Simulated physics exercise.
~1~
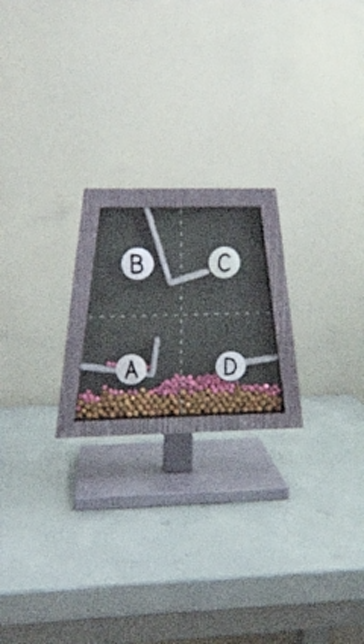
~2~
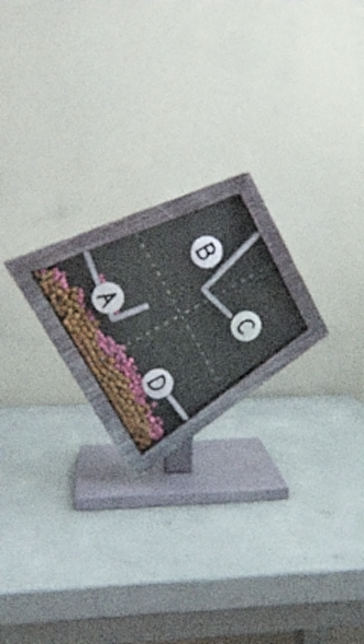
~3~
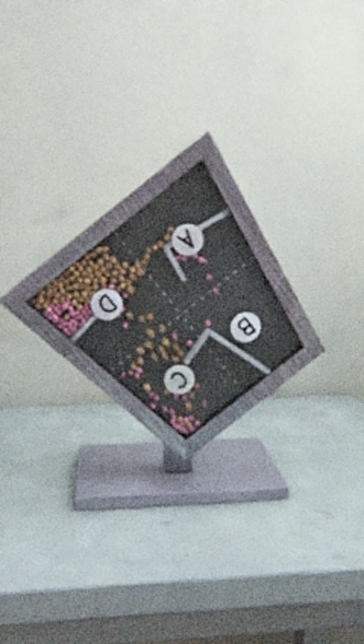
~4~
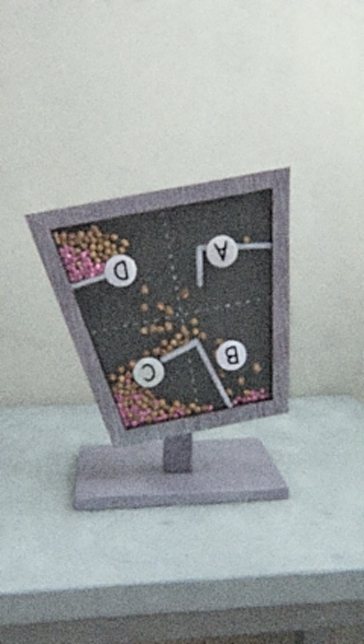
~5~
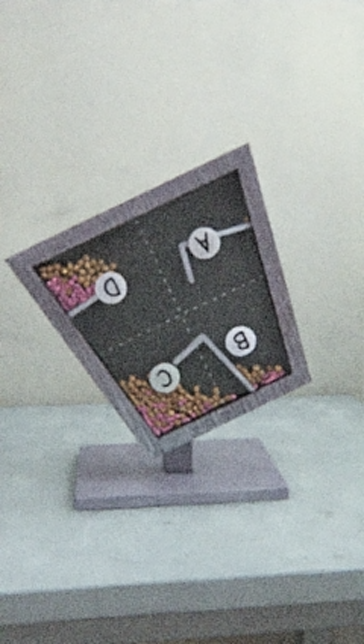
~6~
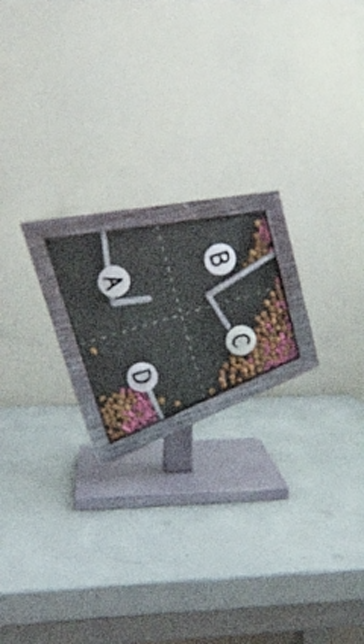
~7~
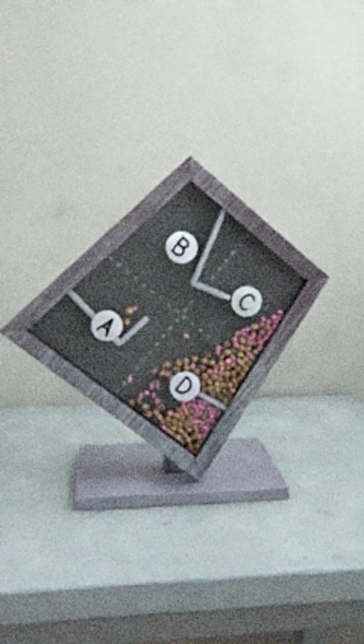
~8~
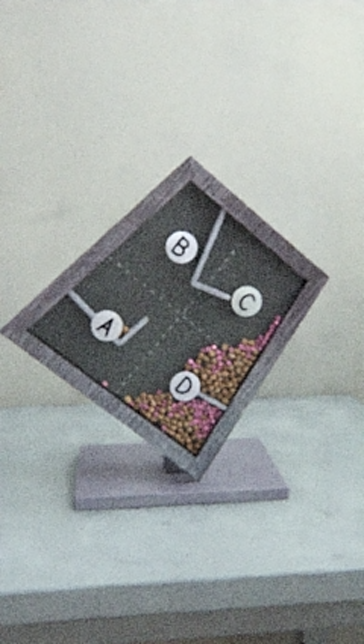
A flat, dark-faced box on a stand, its quarters lettered, starts upright with tan and smaller pink beads spread along its bottom edge. It turns clockwise, and the beads pile up against the lower side. As it keeps turning almost upside down, some beads stay in the corner by D while others tumble down around C, with a few reaching B. The box then swings back the other way, and the beads slide past C toward D. It stops tilted, with most beads heaped around D and a smaller share trailing up the side toward C.
